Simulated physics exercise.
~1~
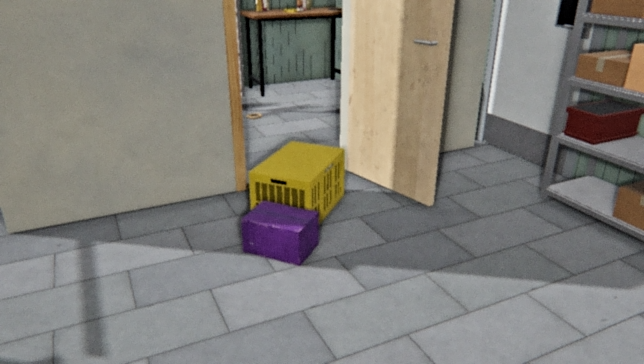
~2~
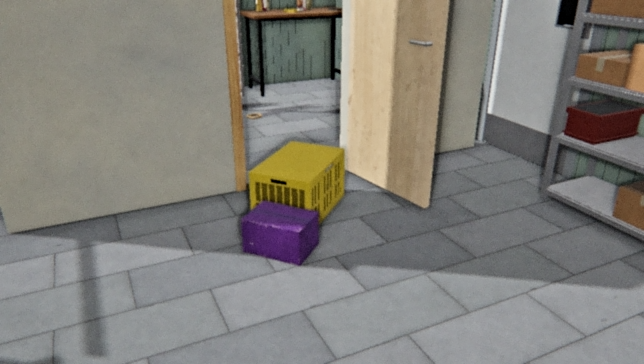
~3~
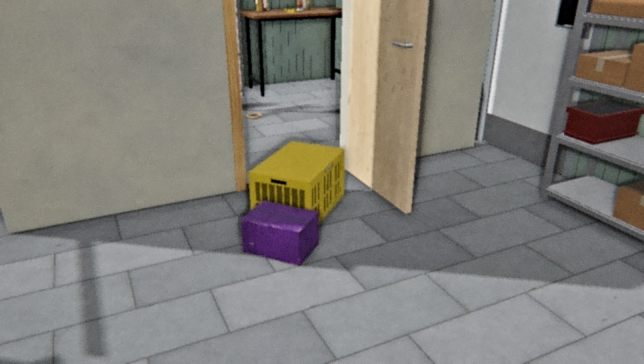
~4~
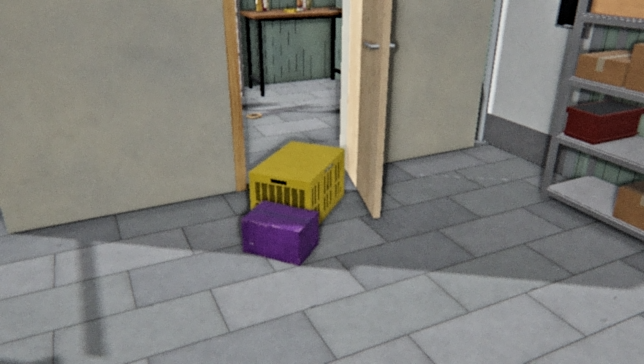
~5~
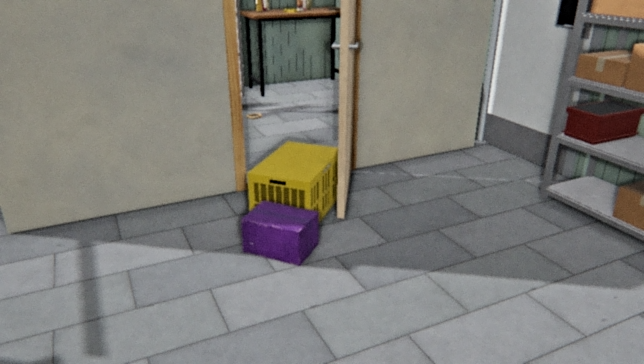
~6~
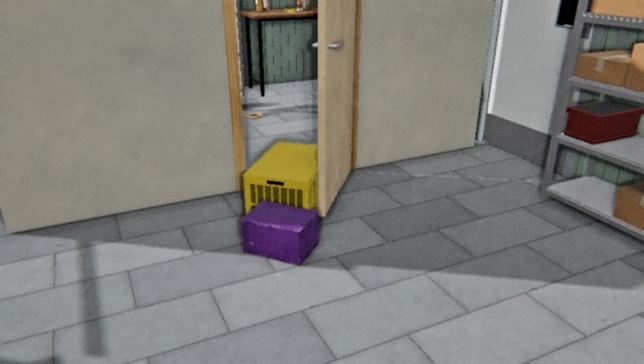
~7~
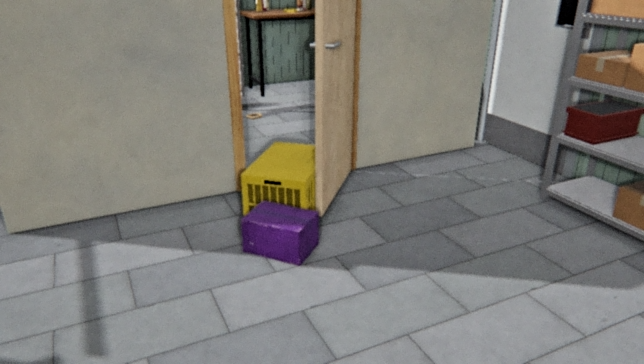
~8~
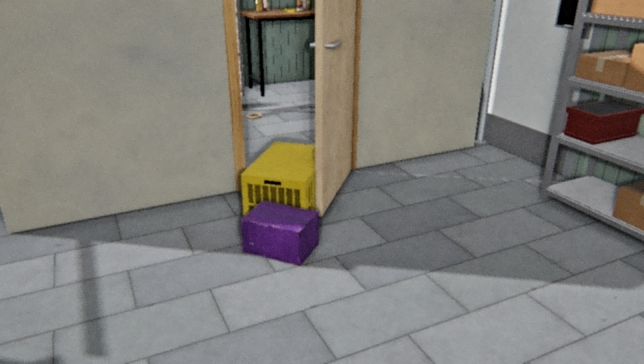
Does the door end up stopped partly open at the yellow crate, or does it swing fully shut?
The door stops short of closing and is left partly open, with the yellow crate still in the doorway.
